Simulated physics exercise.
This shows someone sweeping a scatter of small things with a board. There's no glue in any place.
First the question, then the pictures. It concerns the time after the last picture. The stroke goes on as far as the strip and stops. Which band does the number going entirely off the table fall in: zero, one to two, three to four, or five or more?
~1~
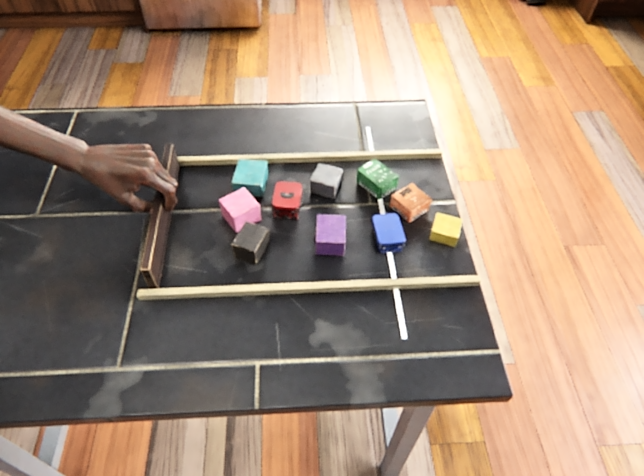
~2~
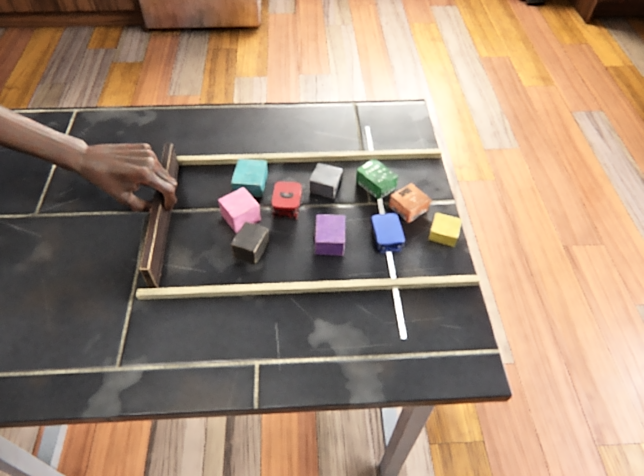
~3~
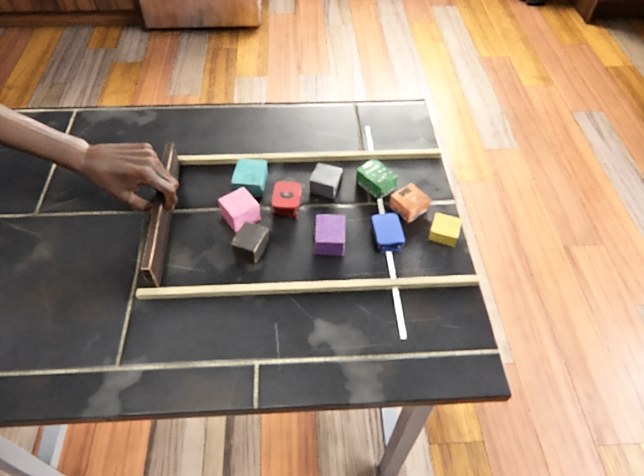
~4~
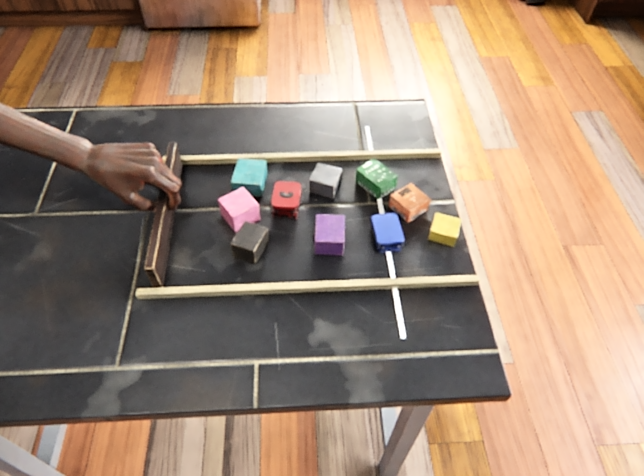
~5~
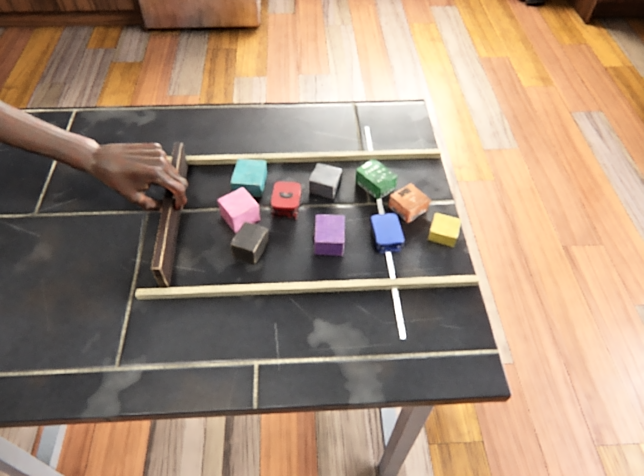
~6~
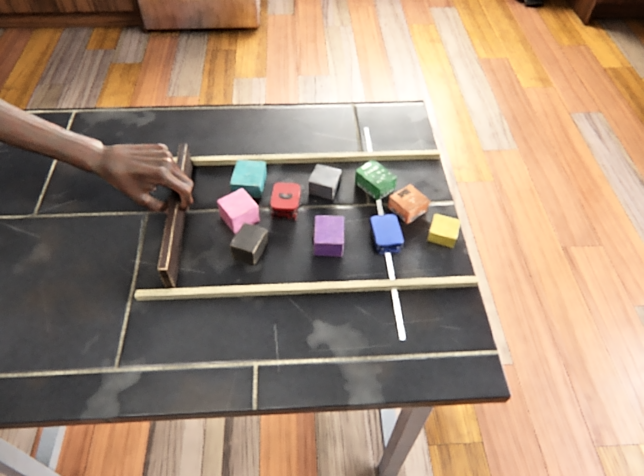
I expect the drop count to reach one but not three.
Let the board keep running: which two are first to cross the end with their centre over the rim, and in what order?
Yellow block, then green box.
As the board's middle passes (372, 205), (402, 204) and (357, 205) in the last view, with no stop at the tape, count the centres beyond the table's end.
Per position: 1 / 4 / 0.
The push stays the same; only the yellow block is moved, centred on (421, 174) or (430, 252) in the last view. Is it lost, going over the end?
Taking them in order, it drops away and then it drops away.
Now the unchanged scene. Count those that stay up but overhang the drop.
The number would be 3.
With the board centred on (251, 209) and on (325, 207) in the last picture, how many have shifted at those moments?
Counts: 4 and 8.
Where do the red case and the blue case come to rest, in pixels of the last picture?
In the last view, the middles sit near (416, 196) and near (455, 237).
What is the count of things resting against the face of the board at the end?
At rest, 3 are in contact.
Early on, none off yet; yellow block at rest near (444, 231); orange box at rest near (409, 204); blue case at rest near (386, 234).
A while later, none off yet; yellow block at rest near (444, 231); orange box at rest near (409, 204); blue case moving near (394, 235).
Finally, the number that fall off is one or two; lost, yellow block.
